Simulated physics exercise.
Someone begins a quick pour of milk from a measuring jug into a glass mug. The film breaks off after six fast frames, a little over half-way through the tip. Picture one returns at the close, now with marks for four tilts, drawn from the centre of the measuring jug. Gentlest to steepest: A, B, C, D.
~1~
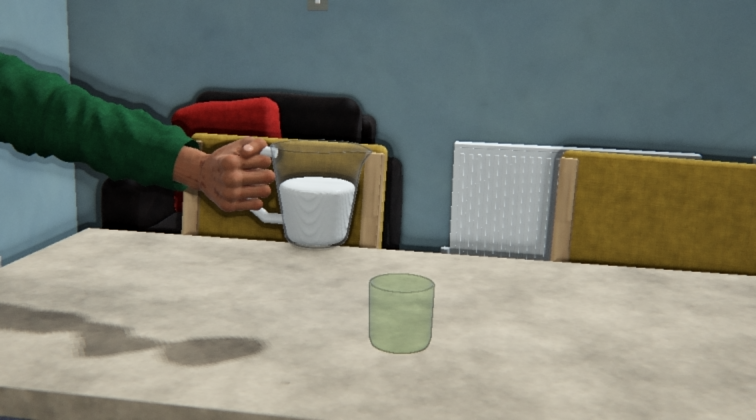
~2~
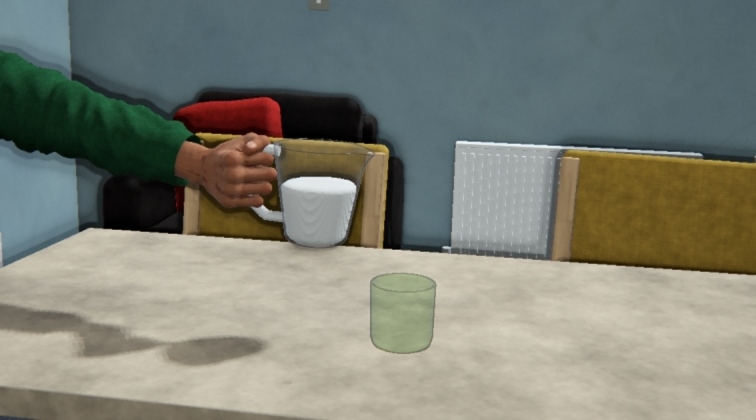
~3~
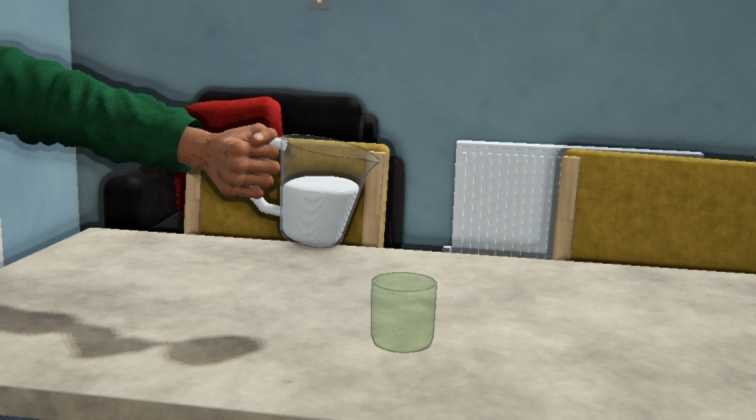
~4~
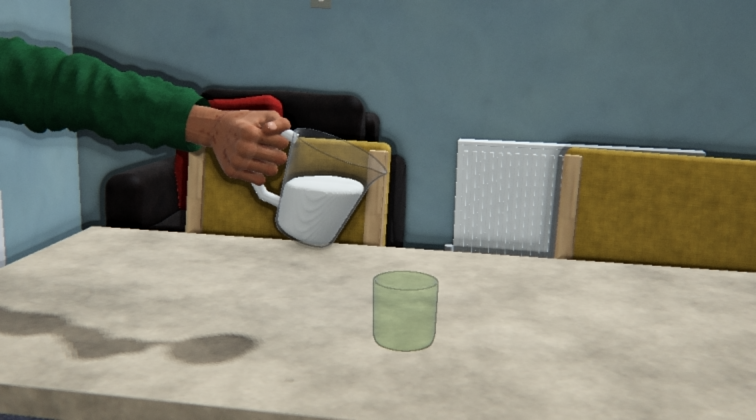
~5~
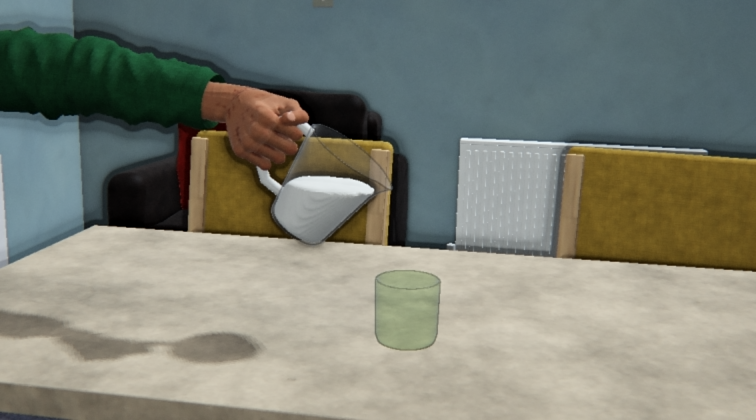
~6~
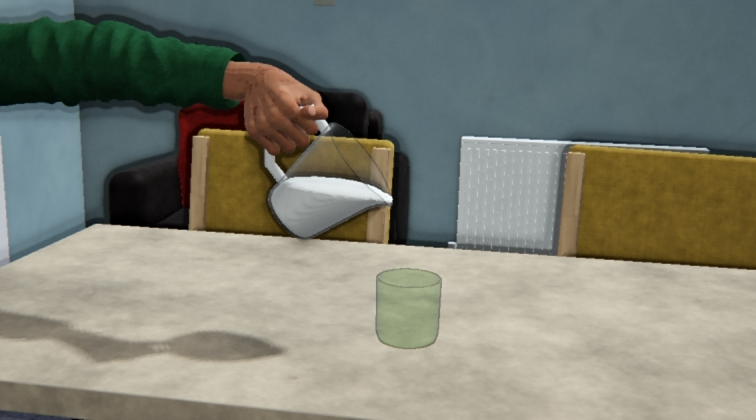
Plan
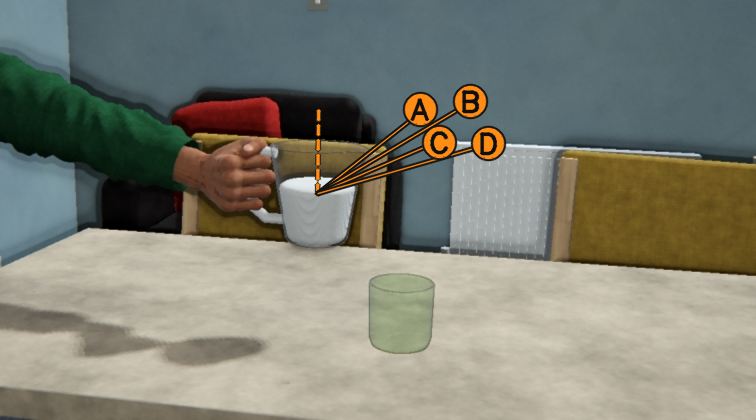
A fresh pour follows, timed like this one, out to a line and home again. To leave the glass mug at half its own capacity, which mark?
C.
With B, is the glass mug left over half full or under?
Under half.
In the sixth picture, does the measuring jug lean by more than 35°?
Yes, it does.
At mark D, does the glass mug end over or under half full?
Over half.
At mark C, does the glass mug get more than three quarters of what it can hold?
No, it does not.
On the marked copy, A at (408, 122); B at (456, 111); C at (423, 147); D at (472, 148).
For mark A, the glass mug ends with about 13 % of what it can hold.
For mark B, the glass mug ends with about 29 % of what it can hold.
For mark C, the glass mug ends with about 49 % of what it can hold.
For mark D, the glass mug ends with about 69 % of what it can hold.
